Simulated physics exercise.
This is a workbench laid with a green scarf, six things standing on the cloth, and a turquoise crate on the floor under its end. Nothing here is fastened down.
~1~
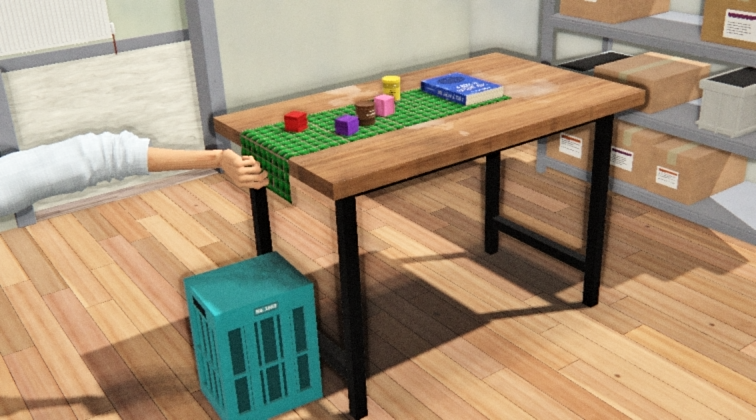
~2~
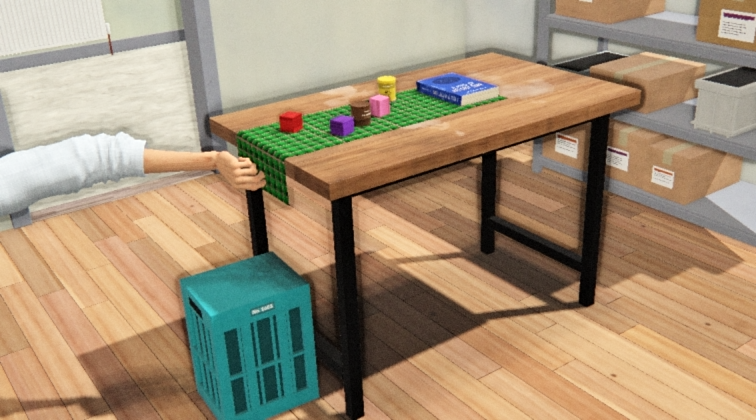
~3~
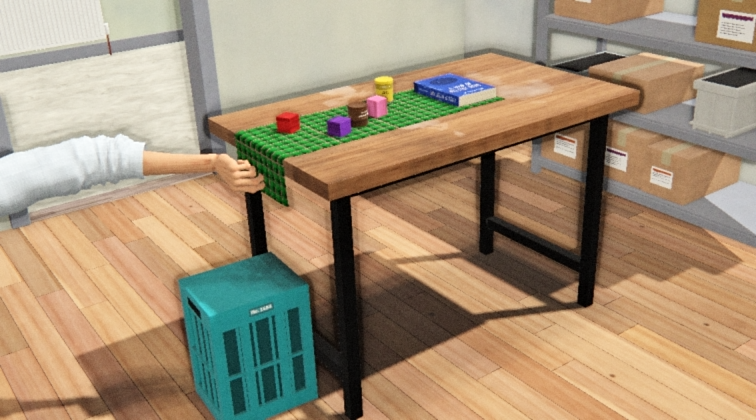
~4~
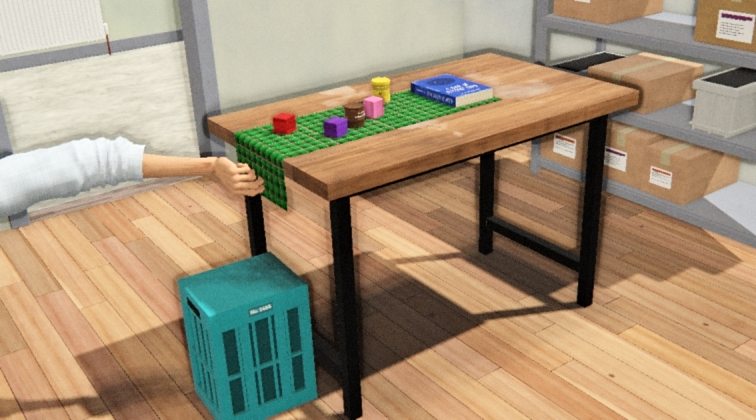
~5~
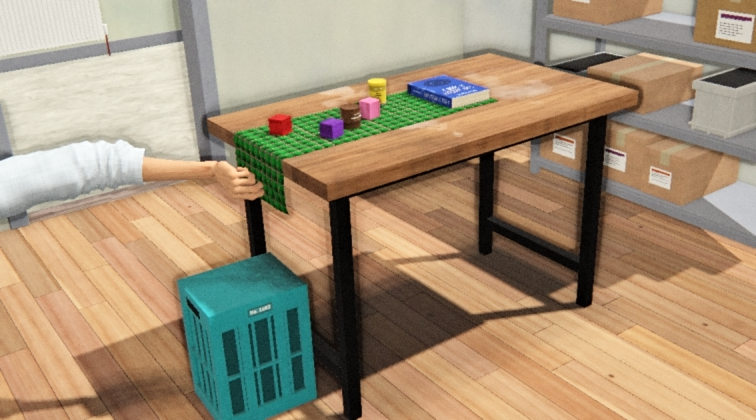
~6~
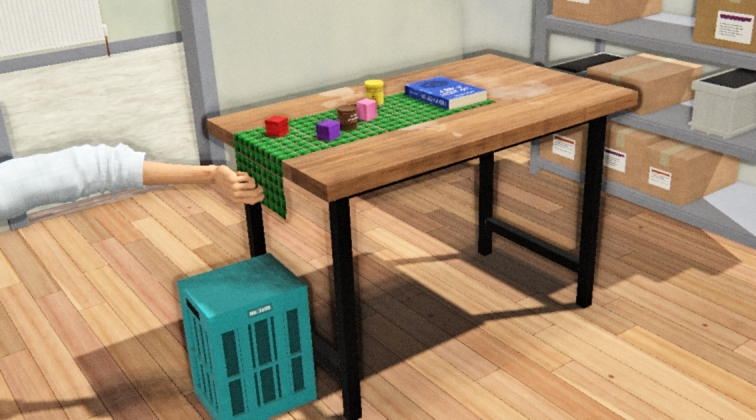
Hand slowly pulling a green cloth down over a workbench's left end, the coloured cubes, pot, can and blue book shifting left with it.
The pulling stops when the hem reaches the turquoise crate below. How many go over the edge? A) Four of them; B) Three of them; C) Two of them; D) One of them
Answer: C.
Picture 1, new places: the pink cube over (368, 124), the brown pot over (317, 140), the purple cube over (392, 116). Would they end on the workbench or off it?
Start with the pink cube, which is kept; next the brown pot, which is lost; last the purple cube, which is kept.
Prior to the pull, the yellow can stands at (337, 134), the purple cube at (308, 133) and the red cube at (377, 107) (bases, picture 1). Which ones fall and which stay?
Yellow can gone, purple cube gone, red cube stays.
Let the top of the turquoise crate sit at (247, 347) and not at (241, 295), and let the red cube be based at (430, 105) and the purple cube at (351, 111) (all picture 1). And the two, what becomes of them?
Here's what happens: The red cube remains aboard, the purple cube leaves its perch.
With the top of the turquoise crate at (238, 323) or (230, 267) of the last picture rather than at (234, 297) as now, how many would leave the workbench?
Count: 3, then 1.
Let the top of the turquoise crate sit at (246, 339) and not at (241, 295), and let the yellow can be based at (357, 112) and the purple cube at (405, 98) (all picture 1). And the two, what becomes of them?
Yellow can: Lost; purple cube: Safe.
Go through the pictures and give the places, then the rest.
In the first picture, hem (292, 204); red cube (295, 114); purple cube (346, 118); brown pot (365, 103); pink cube (384, 97); yellow can (391, 78); top of the crate (241, 295).
In the second picture, hem (289, 205); red cube (291, 114).
In the third picture, hem (289, 207); purple cube (339, 119).
In the fourth picture, hem (287, 211); brown pot (354, 105); top of the crate (235, 296).
In the fifth picture, hem (289, 214); pink cube (369, 100).
In the sixth picture, hem (285, 220); red cube (276, 119); purple cube (328, 123); brown pot (347, 108); pink cube (366, 102); yellow can (374, 82).
A little later, hem near (264, 233); all still up.
Next, hem on the crate; red cube and purple cube gone.
When it is over, hem on the crate; red cube and purple cube gone. It carries off two.
